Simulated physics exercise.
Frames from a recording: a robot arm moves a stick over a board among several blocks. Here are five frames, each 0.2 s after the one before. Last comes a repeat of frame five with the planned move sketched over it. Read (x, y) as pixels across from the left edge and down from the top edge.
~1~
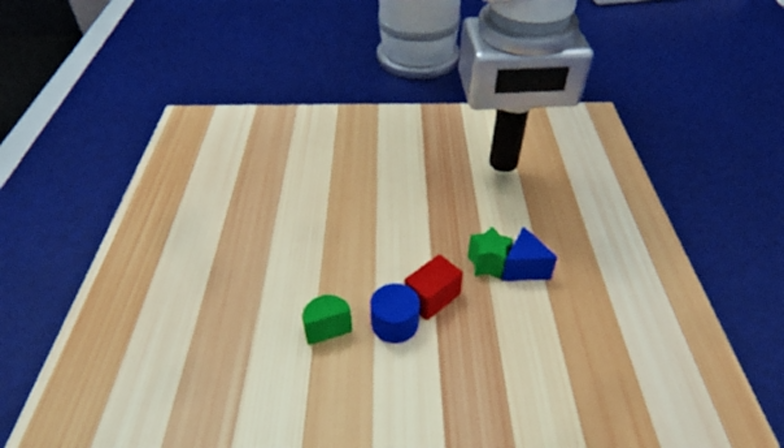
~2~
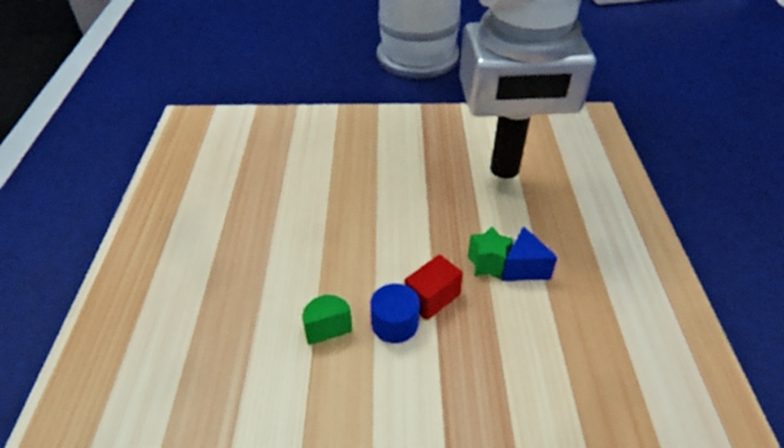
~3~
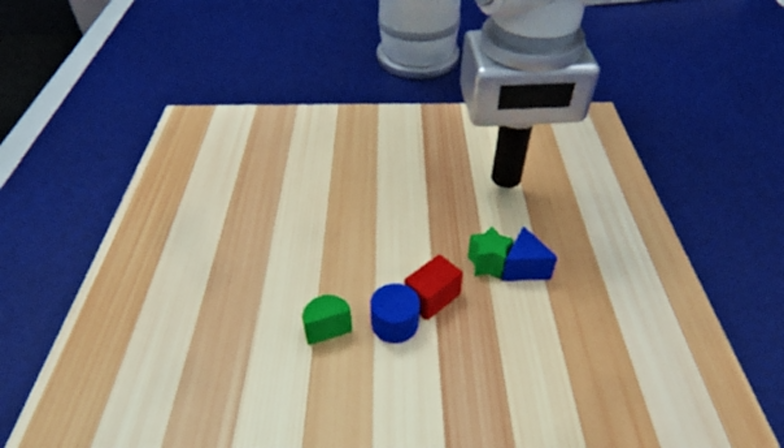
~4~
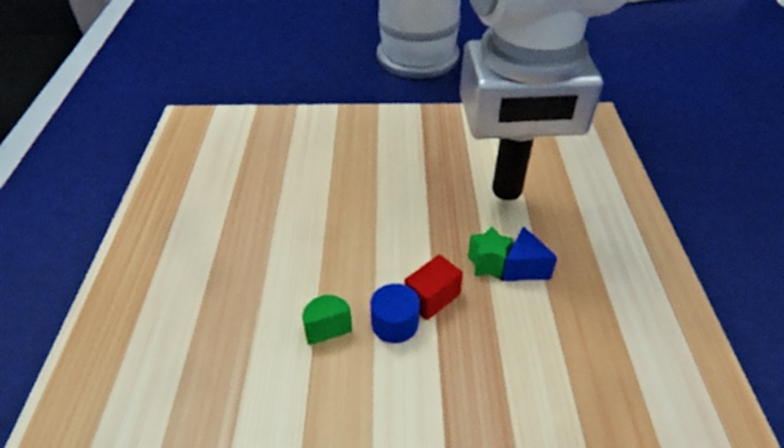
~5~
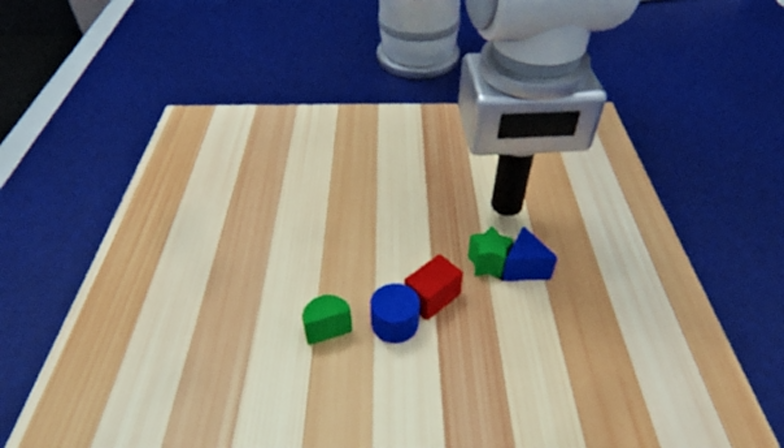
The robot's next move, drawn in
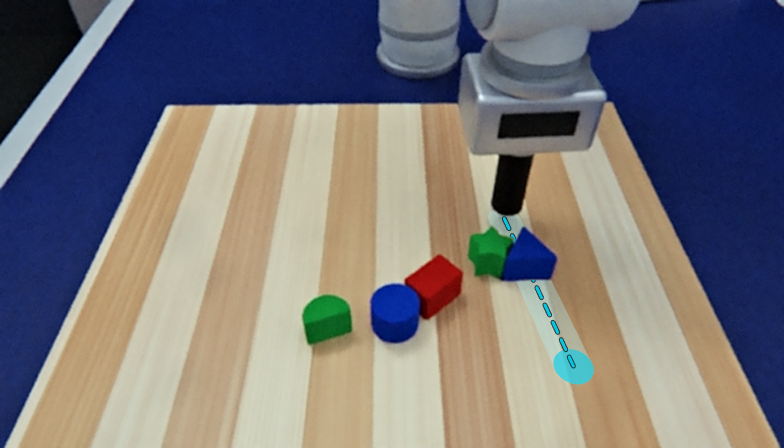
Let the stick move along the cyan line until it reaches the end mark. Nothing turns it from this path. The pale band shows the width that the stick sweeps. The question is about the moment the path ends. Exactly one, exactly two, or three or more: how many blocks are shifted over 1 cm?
I expect one block to move.
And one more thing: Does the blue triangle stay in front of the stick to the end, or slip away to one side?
When the path is over, you would find the blue triangle off to the side or behind the stick.
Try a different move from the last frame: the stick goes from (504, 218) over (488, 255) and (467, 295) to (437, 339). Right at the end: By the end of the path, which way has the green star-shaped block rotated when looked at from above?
It goes round opposite to clock hands.
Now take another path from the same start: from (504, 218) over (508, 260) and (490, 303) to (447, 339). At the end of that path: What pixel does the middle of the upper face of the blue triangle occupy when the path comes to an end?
My estimate: (541, 269).
Drawn move, from (504, 218) to (574, 366).
The first path, step by step. One third of the way, stick at (527, 248); blue triangle at (537, 274).
Two thirds of the way, stick at (551, 297); green star-shaped block at (494, 245), turned 25° clockwise; blue triangle at (543, 314), turned 80° clockwise.
At the end, stick at (579, 354); red oblong block still; green star-shaped block at (494, 245), turned 25° clockwise; blue triangle at (544, 348), turned 140° clockwise.
